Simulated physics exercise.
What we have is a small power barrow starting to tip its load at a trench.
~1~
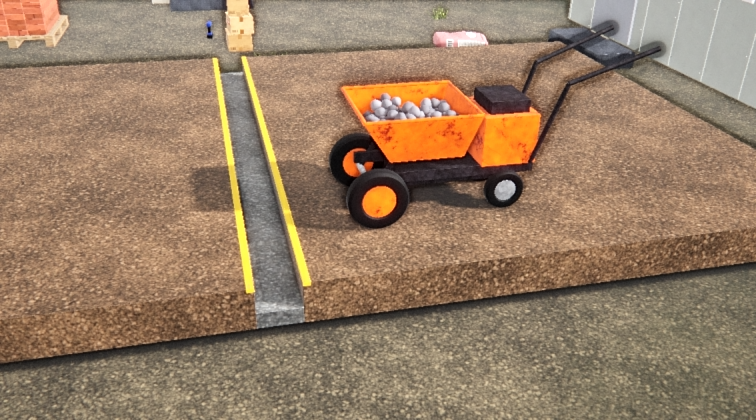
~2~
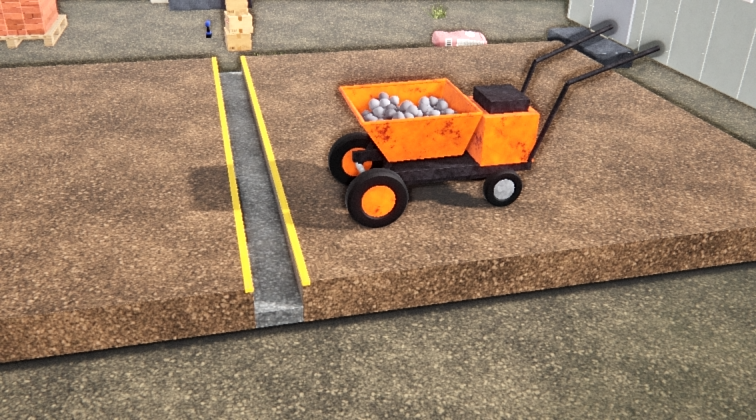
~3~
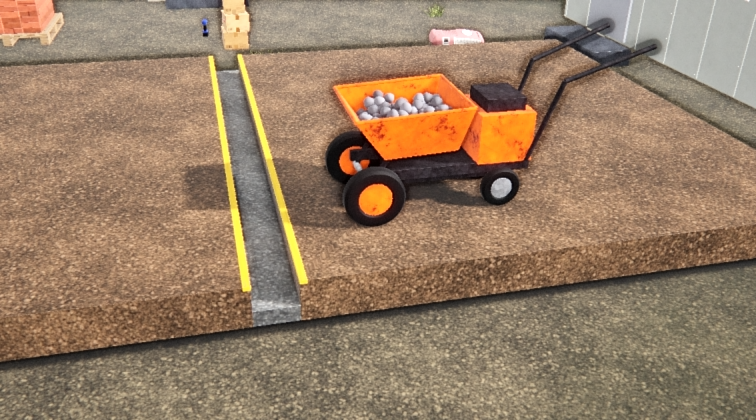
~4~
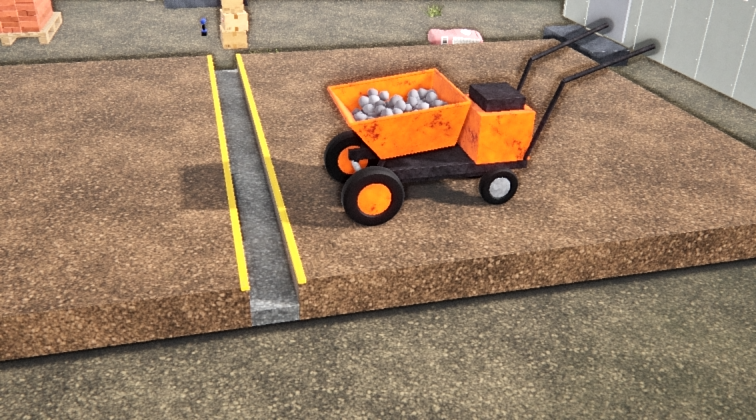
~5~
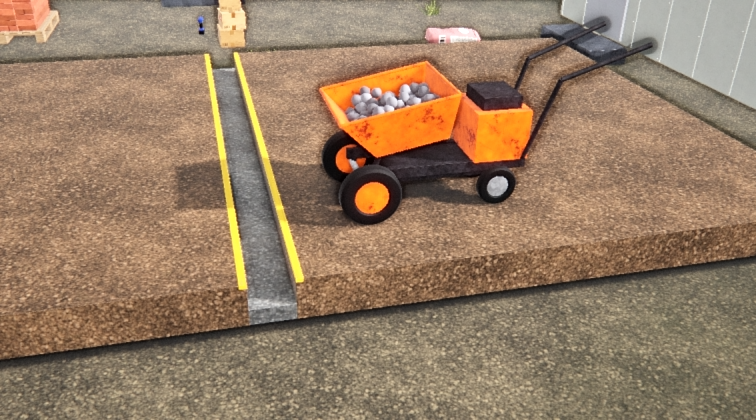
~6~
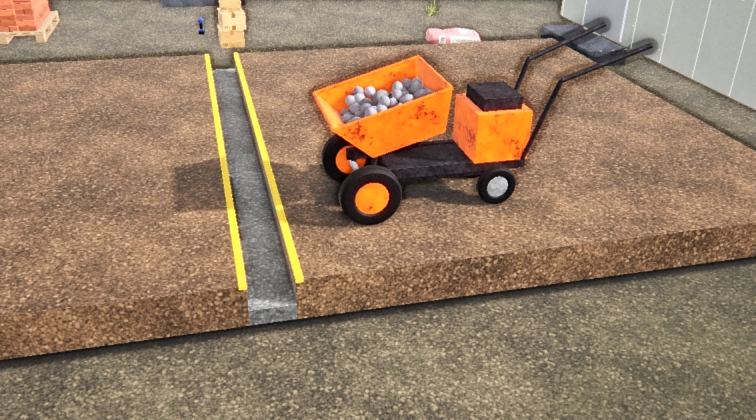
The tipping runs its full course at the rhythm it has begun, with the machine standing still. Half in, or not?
In the trench: More than half.
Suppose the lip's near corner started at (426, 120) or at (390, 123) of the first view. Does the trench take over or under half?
The first try: The smaller part. The second: Above a half.
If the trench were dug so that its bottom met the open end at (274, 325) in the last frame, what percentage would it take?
About 90 per cent.
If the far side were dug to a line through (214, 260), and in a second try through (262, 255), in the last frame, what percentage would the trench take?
The first gives 100 %, the second 50 %.
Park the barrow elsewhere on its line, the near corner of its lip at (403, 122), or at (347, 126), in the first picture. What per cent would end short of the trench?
Roughly 40 per cent, and 0 per cent.
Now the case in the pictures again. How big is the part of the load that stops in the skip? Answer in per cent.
About 0 per cent.
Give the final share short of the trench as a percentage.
Close to 0 per cent.
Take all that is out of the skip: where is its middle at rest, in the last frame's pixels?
At about (253, 221).
Soon after the last picture, skip tipped steeply; all in the skip.
A little later, skip tipped steeply; most in the skip; a small part in or heaped over the trench; a small part falling.
Later still, skip tipped right over; about a quarter in the skip; about two thirds in or heaped over the trench; a small part beyond it; a stray few falling.
By the end, skip tipped right over; a stray few short of the trench; most in or heaped over the trench; a small part beyond it.
